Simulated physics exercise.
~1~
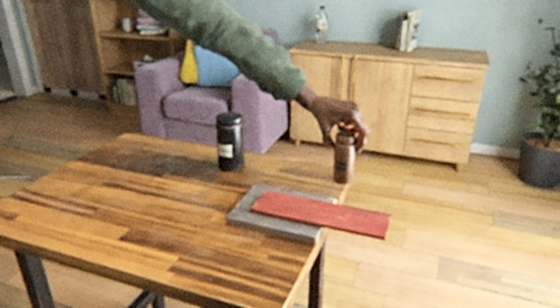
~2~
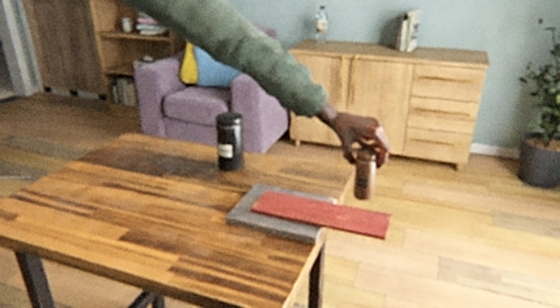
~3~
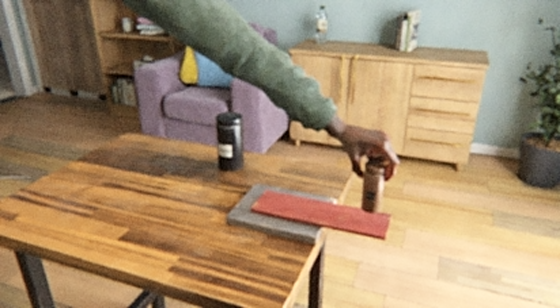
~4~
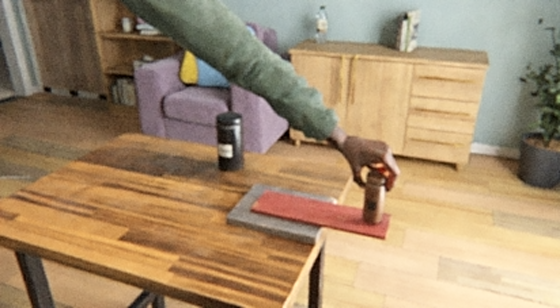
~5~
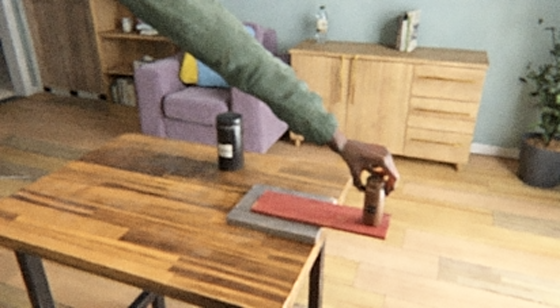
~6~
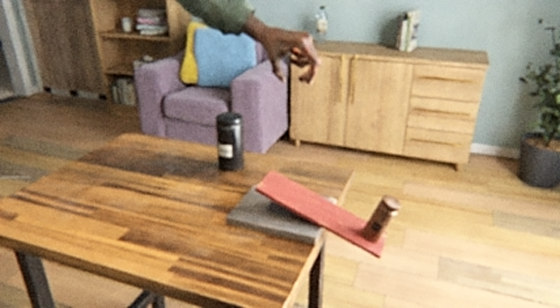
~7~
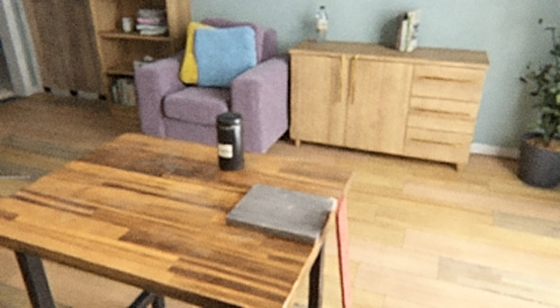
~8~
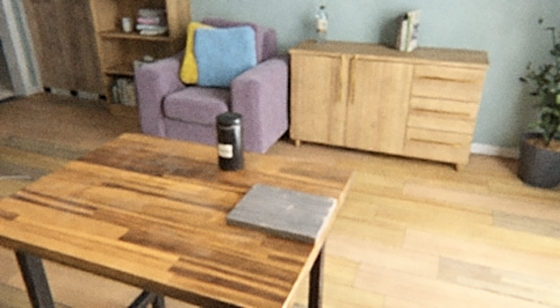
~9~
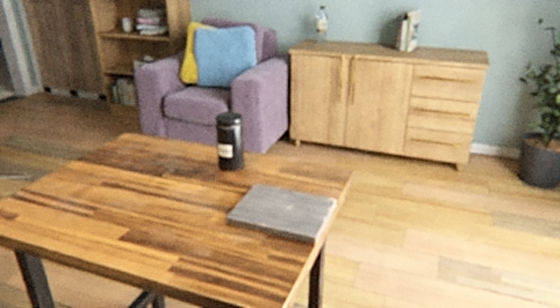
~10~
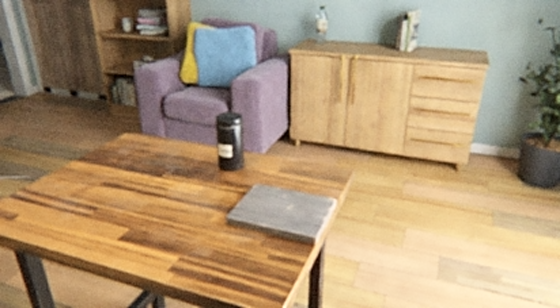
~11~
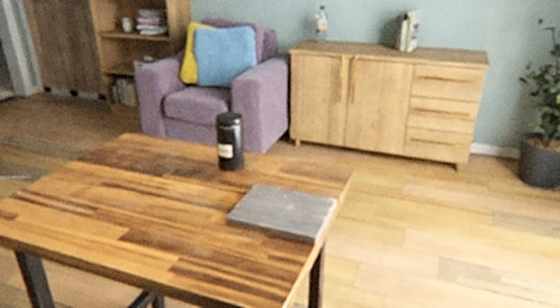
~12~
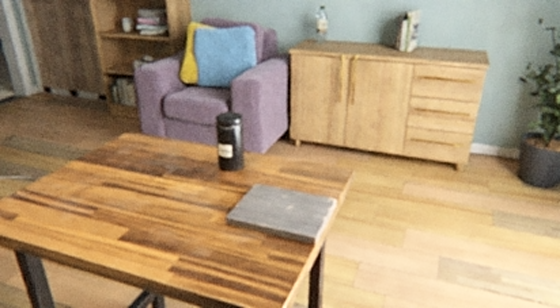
In this clip, a hand lowers a brown shaker onto the overhanging end of a red board resting on a grey slab at a table's edge, then lets go. The board tips and drops out of view with the shaker, leaving the slab and black jar in place.
